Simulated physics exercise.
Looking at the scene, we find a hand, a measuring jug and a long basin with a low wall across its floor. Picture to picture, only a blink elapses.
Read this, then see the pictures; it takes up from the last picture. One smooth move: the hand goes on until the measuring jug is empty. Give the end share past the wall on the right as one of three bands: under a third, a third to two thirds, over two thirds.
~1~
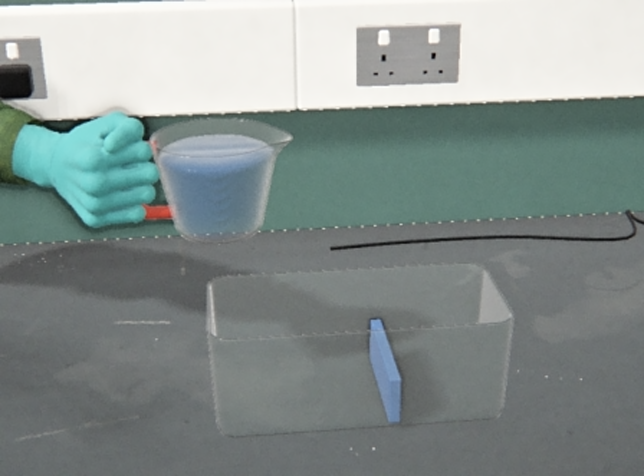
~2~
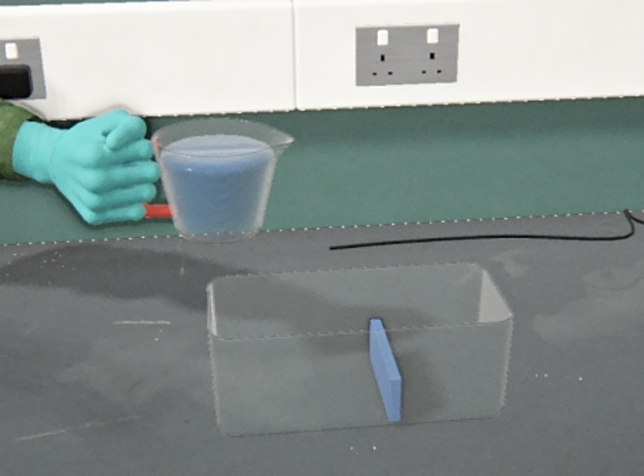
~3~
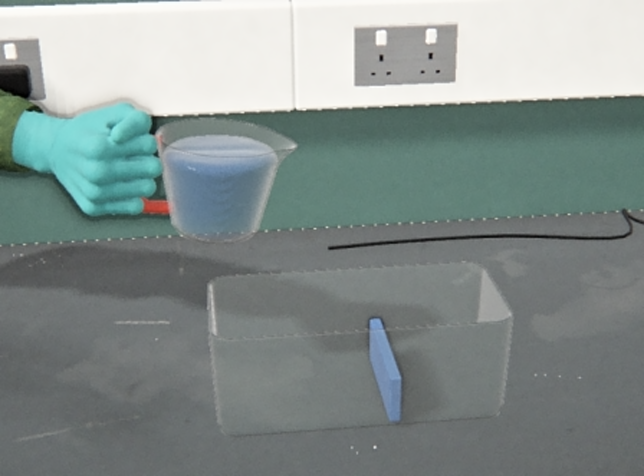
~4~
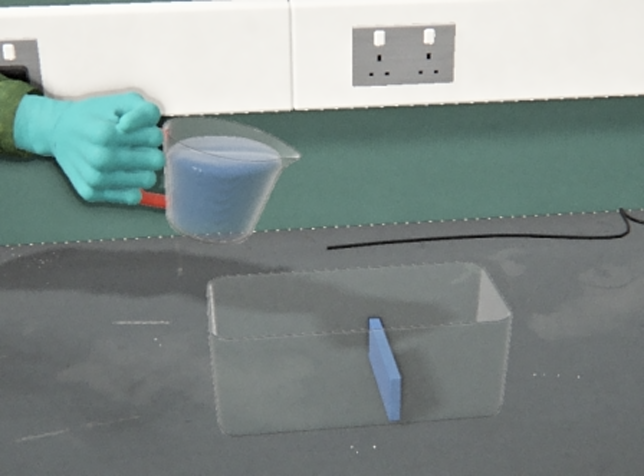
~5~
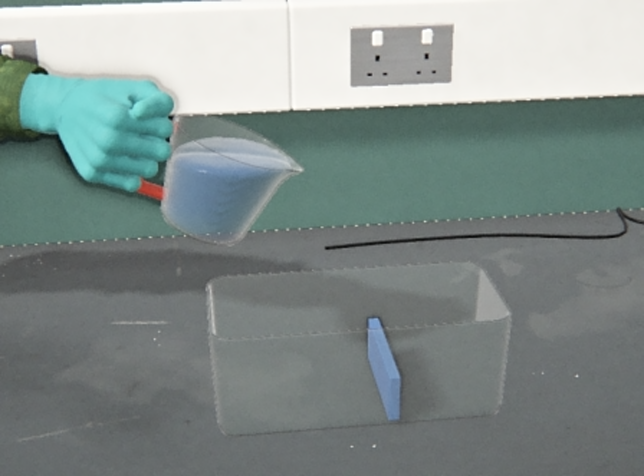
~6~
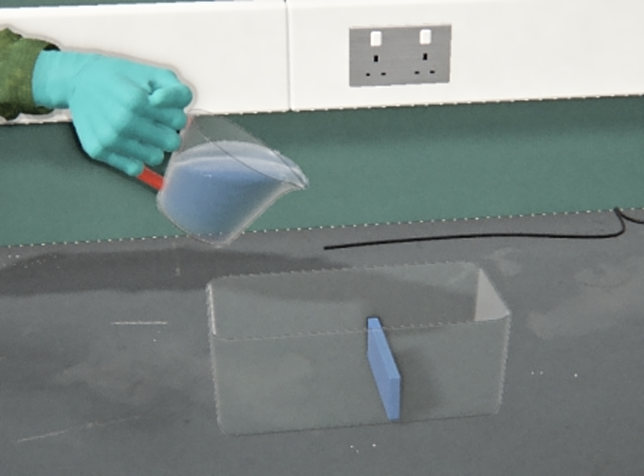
The end share is under a third.
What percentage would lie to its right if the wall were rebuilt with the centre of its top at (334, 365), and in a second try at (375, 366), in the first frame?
Around 55 per cent for the first, around 15 per cent for the second.
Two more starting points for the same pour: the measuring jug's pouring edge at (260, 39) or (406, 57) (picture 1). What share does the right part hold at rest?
One after the other: 5 %, 70 %.
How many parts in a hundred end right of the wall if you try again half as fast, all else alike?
Somewhere near 5 percent.
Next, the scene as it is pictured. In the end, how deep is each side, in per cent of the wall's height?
The left reaches some 40 %, the right about 0 %.
A moment on, the measuring jug is tipped on its side and 31 per cent is still to pour, 39 is left of the wall and 0 right of it.
Next, the measuring jug is tipped right over and 2 per cent is still to pour, 84 is left of the wall and 1 right of it.
Then the measuring jug is tipped right over and 0 per cent is still to pour, 89 is left of the wall and 4 right of it.
Later the measuring jug is tipped right over and 0 per cent is still to pour, 89 is left of the wall and 4 right of it.
In the end 89 per cent lies left of the wall, 4 right of it and 7 outside.
